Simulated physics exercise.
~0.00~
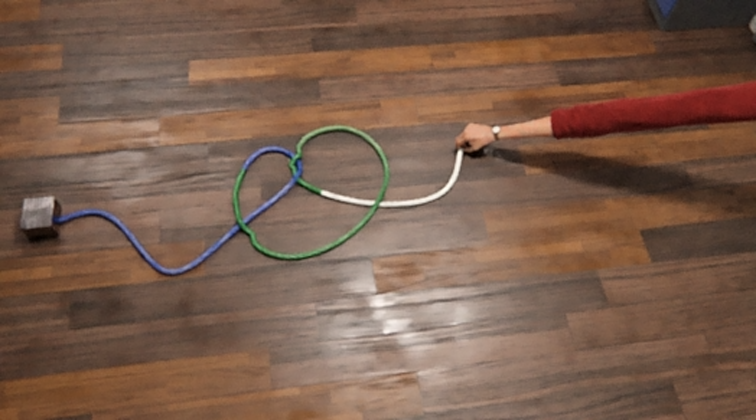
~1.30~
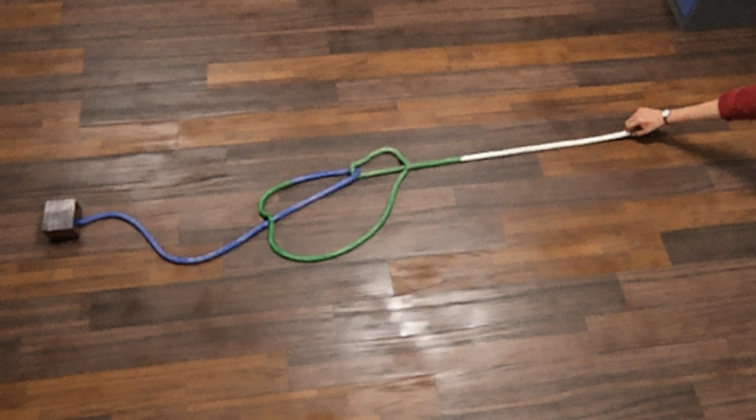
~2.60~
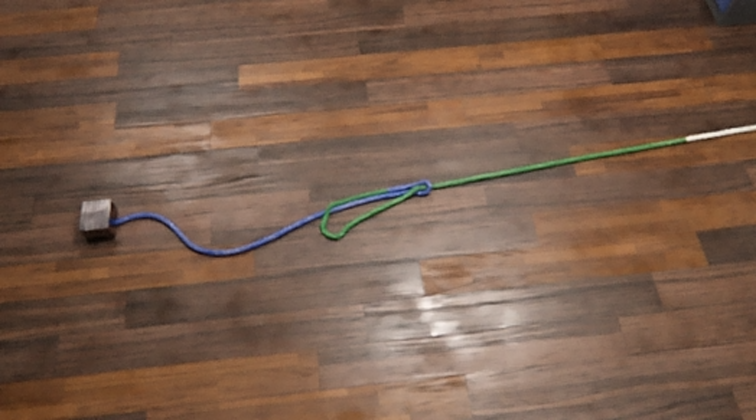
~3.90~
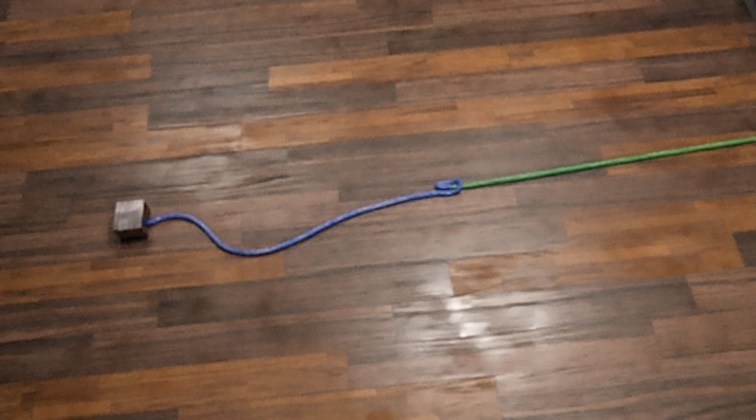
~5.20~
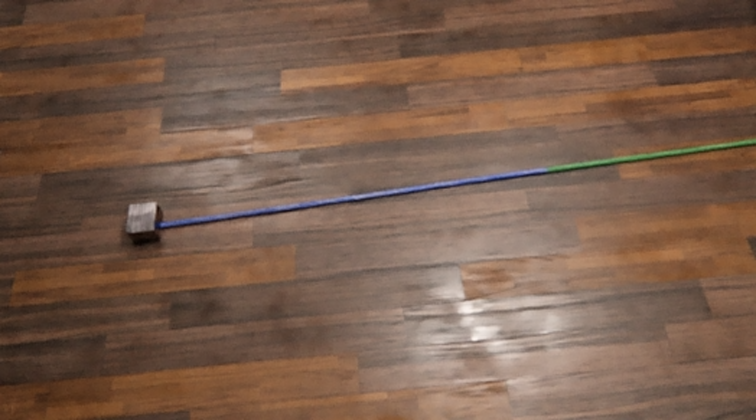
A blue, green and white rope being pulled right by a hand, its loops shrinking until it runs straight from a block.
